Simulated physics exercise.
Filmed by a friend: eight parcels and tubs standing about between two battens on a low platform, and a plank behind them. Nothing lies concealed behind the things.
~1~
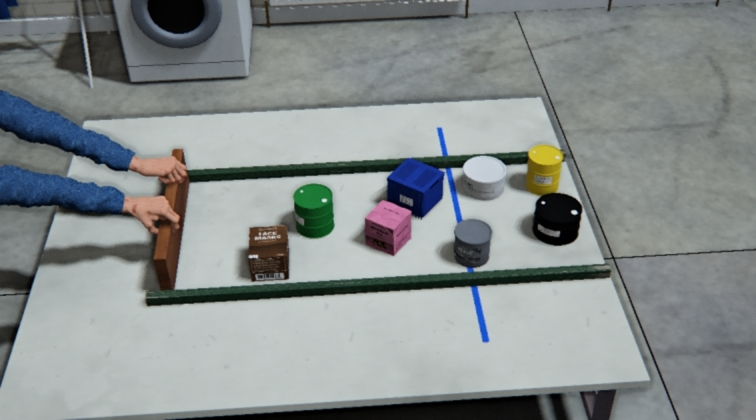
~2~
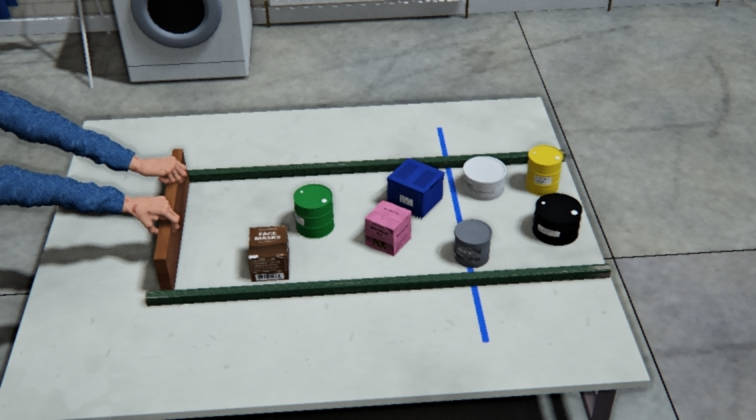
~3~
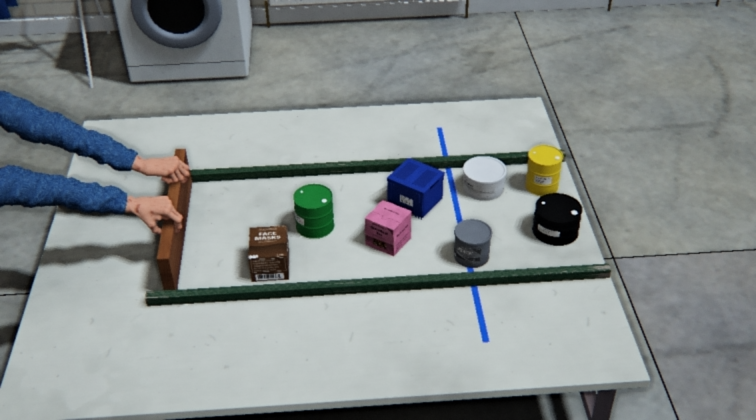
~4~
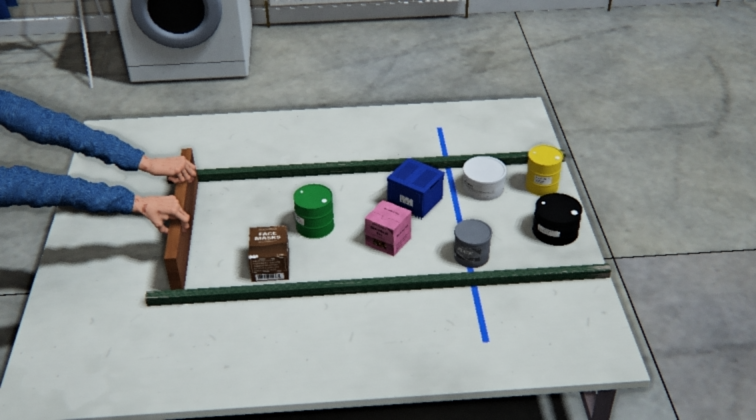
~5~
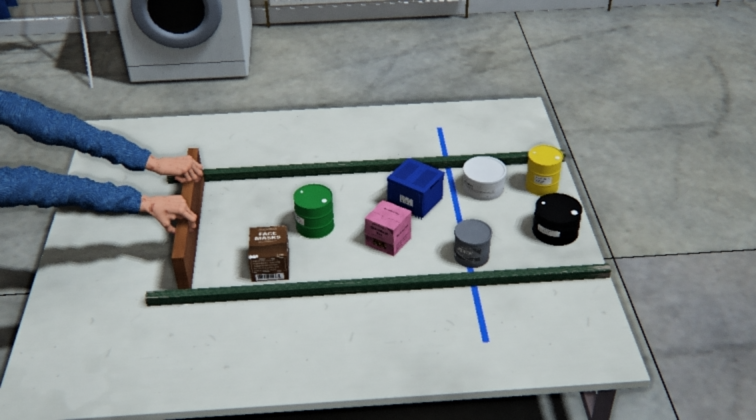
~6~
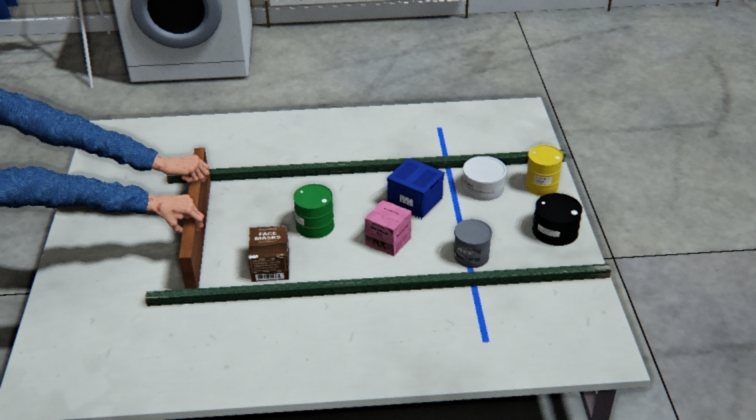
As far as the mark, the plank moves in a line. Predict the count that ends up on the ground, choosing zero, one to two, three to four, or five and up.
The count is zero.
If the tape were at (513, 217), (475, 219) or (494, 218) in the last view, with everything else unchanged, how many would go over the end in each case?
Result per try: 2; 0; 1.
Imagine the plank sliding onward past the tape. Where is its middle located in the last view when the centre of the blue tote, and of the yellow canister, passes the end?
Blue tote: (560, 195); yellow canister: (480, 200).
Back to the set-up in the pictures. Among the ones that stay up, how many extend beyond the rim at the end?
Overhanging ones - 0.
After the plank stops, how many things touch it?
Looks like 3 of them, all told.
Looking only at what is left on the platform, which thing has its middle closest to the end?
Yellow canister - nearest.
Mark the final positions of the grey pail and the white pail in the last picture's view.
Look around (523, 241) for the first and around (515, 175) for the second.
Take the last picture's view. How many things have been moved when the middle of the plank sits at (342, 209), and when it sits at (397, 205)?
At the first spot 3, then 4.
Early on, none off yet; yellow canister at rest near (544, 171); black canister at rest near (557, 219); white pail at rest near (484, 179).
Finally, the number that fall off is zero.
